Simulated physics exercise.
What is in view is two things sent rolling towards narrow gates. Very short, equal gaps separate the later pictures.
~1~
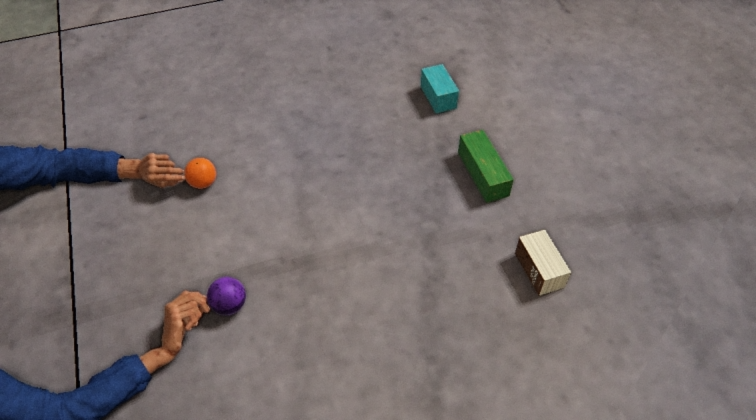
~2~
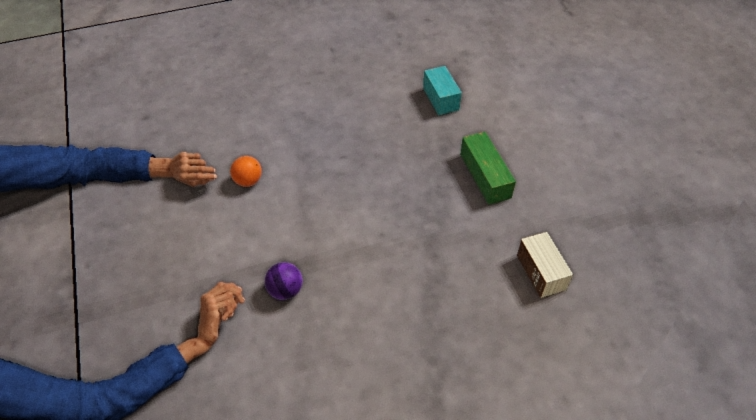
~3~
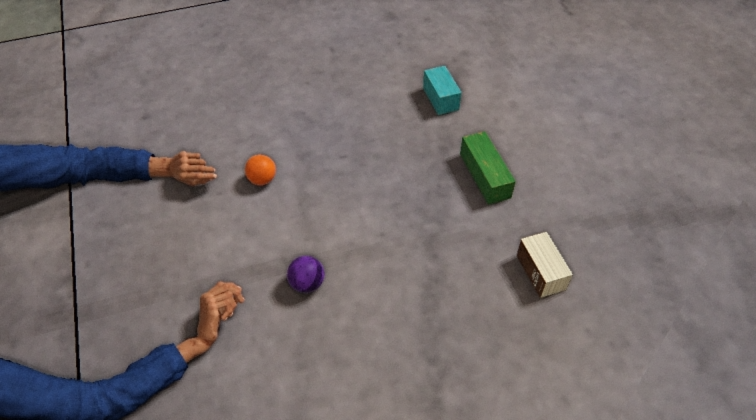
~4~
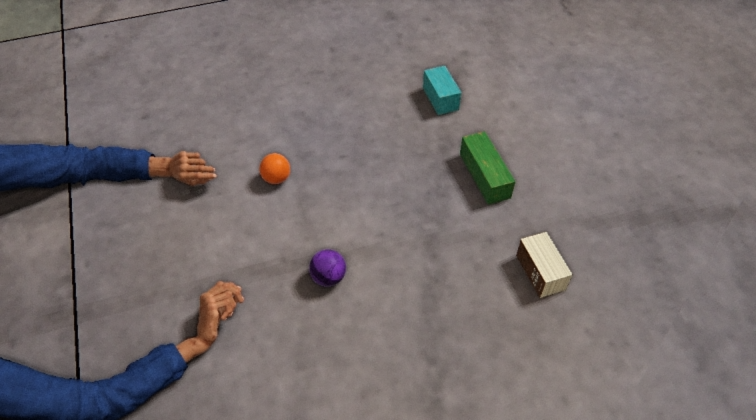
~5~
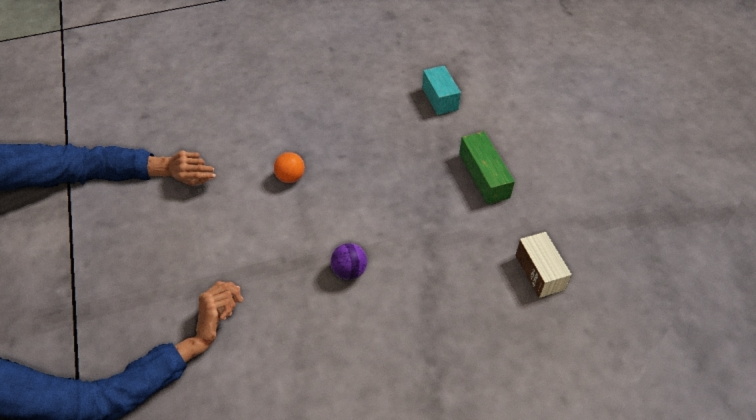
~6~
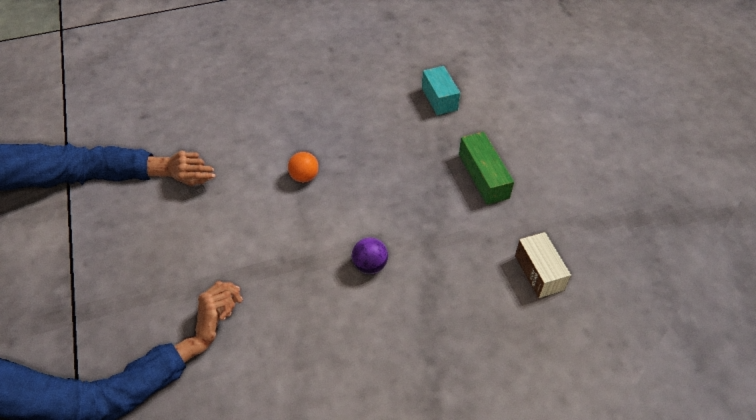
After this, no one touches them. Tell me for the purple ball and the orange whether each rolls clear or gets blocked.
Here the purple ball rolls clear, the orange gets blocked.
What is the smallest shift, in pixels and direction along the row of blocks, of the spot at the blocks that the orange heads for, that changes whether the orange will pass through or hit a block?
You'd need to go up by roughly 20 pixels to hit the edge.
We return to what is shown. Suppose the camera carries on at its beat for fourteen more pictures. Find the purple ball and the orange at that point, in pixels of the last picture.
Around (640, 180), and around (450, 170).
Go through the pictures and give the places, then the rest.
Purple ball (226, 296) under the hand; orange (200, 173) under the hand; green block (485, 165), in the first picture.
Purple ball (284, 281); orange (246, 171), in the second picture.
Purple ball (306, 274); orange (261, 170), in the third picture.
Purple ball (328, 268); orange (275, 169), in the fourth picture.
Purple ball (349, 262); orange (289, 168), in the fifth picture.
Purple ball (370, 256); orange (303, 167); turquoise block (440, 90), in the sixth picture.
Then, 0.32 s on from there, purple ball heading on near (531, 211); orange heading on near (418, 161).
Then, 0.80 s on from there, purple ball heading on near (742, 151); orange coming back near (443, 182).
Then, 1.26 s on from there, purple ball heading on; orange coming back near (435, 210).
In the end, the purple ball rolls through; the orange bounces off.
